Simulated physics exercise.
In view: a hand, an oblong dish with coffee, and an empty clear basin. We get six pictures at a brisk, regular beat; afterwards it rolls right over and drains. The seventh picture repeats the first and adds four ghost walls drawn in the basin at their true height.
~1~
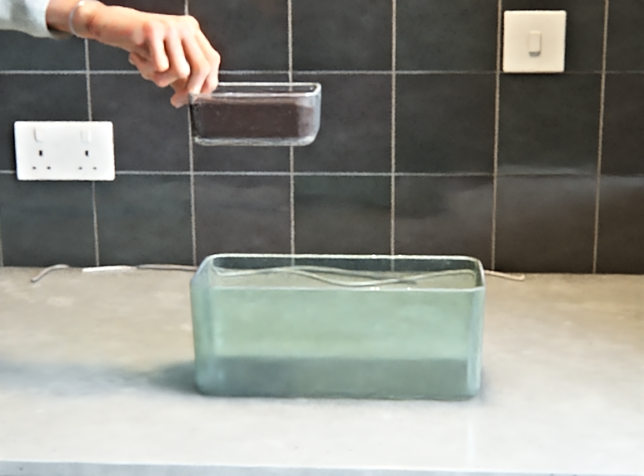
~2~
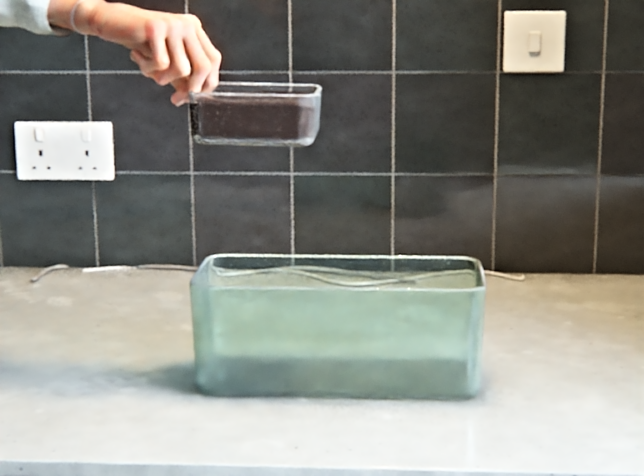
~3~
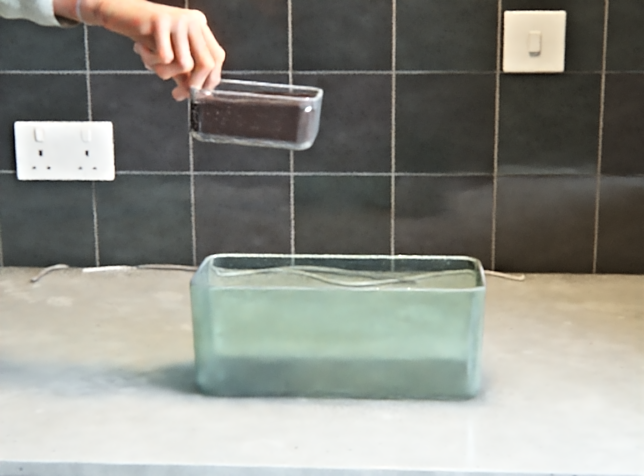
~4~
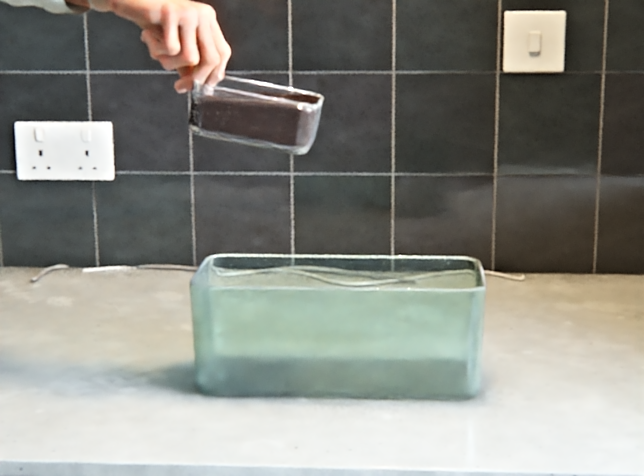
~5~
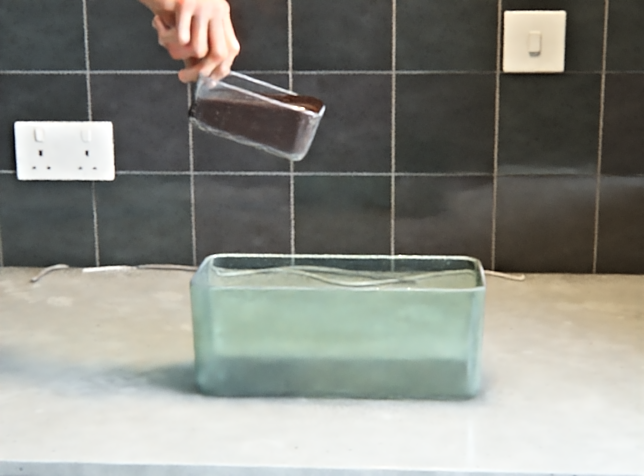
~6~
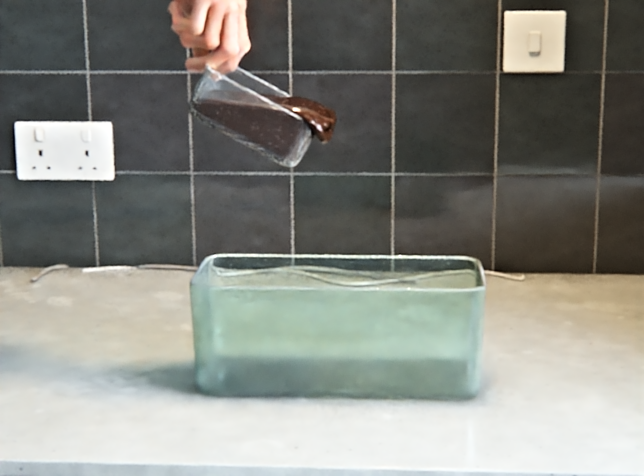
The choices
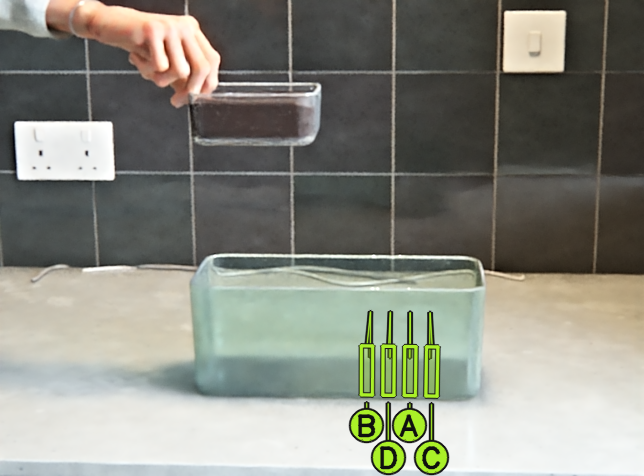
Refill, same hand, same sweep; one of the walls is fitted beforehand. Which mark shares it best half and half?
Place D does it best.
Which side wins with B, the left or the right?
The right side.
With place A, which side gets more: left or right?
The left side.
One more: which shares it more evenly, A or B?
Place B.
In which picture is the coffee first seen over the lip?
Picture 5.
In lime, A at (409, 403); B at (366, 403); C at (431, 404); D at (388, 403).
Choosing A, about 84 % ends left of the wall and 11 % right of it; 5 % is lost outside.
Choosing B, about 28 % ends left of the wall and 67 % right of it; 5 % is lost outside.
Choosing C, about 93 % ends left of the wall and 2 % right of it; 5 % is lost outside.
Choosing D, about 47 % ends left of the wall and 47 % right of it; 6 % is lost outside.
